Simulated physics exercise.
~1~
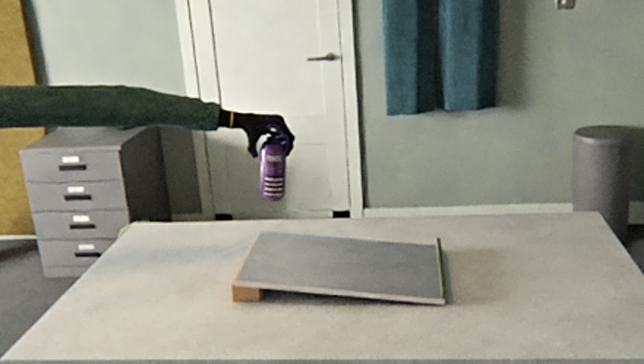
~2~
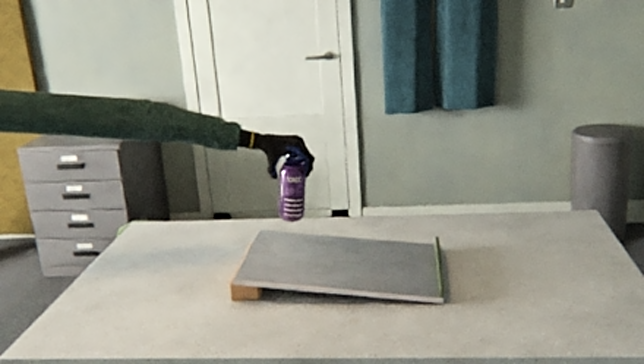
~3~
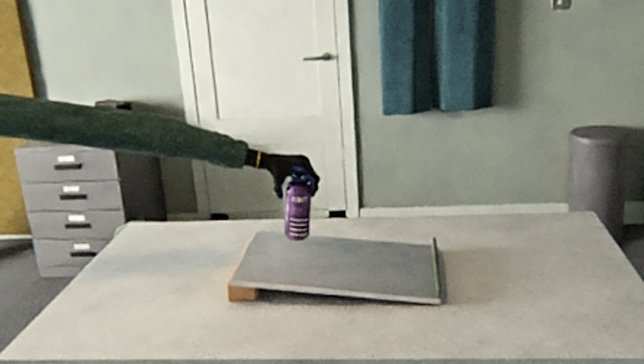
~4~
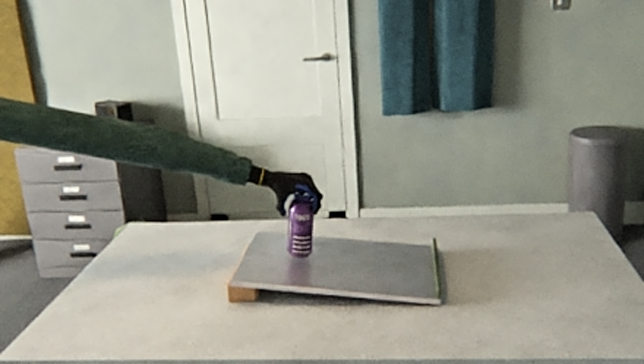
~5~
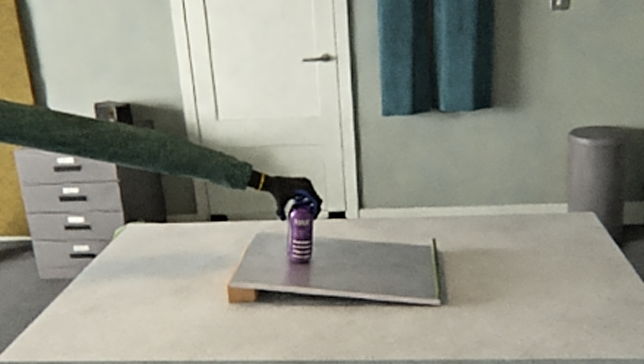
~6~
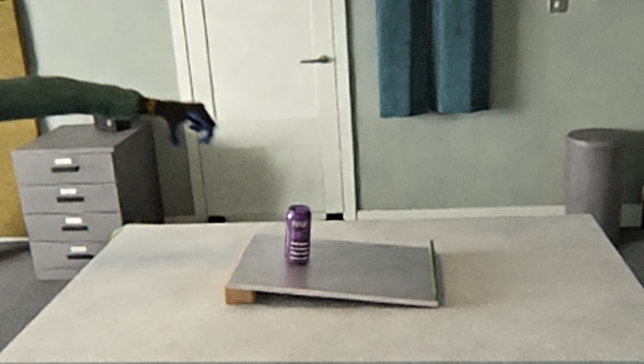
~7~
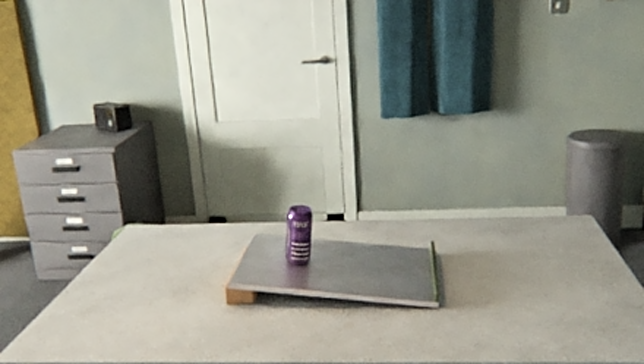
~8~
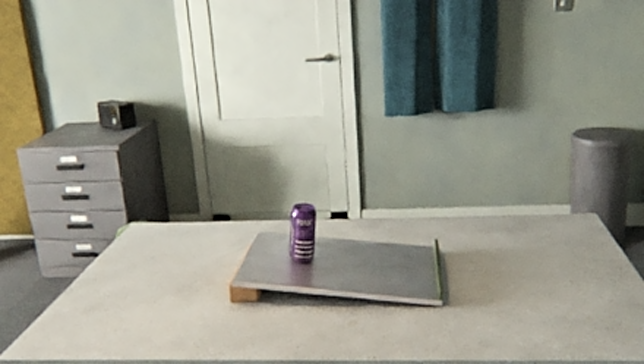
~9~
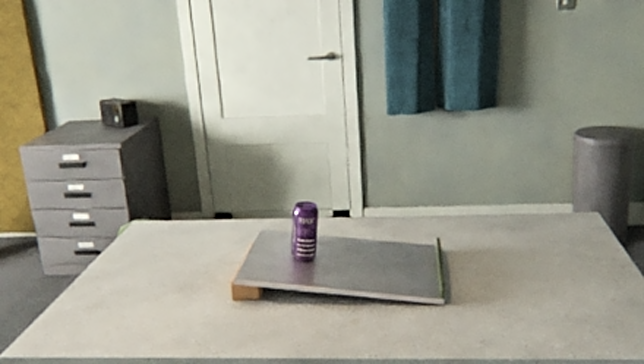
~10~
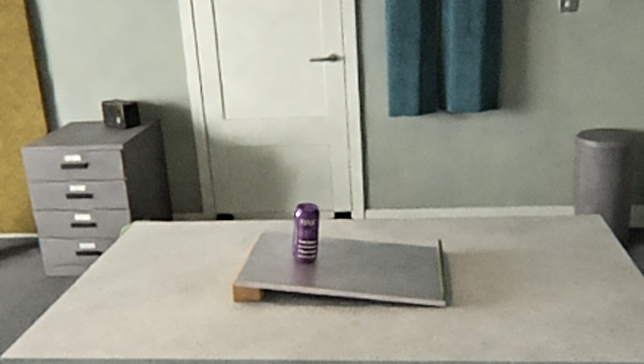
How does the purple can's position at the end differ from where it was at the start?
At the start the purple can was held in the air above the table by a gloved hand. By the end it was lower and a little farther right, standing on its own on the sloping gray board.
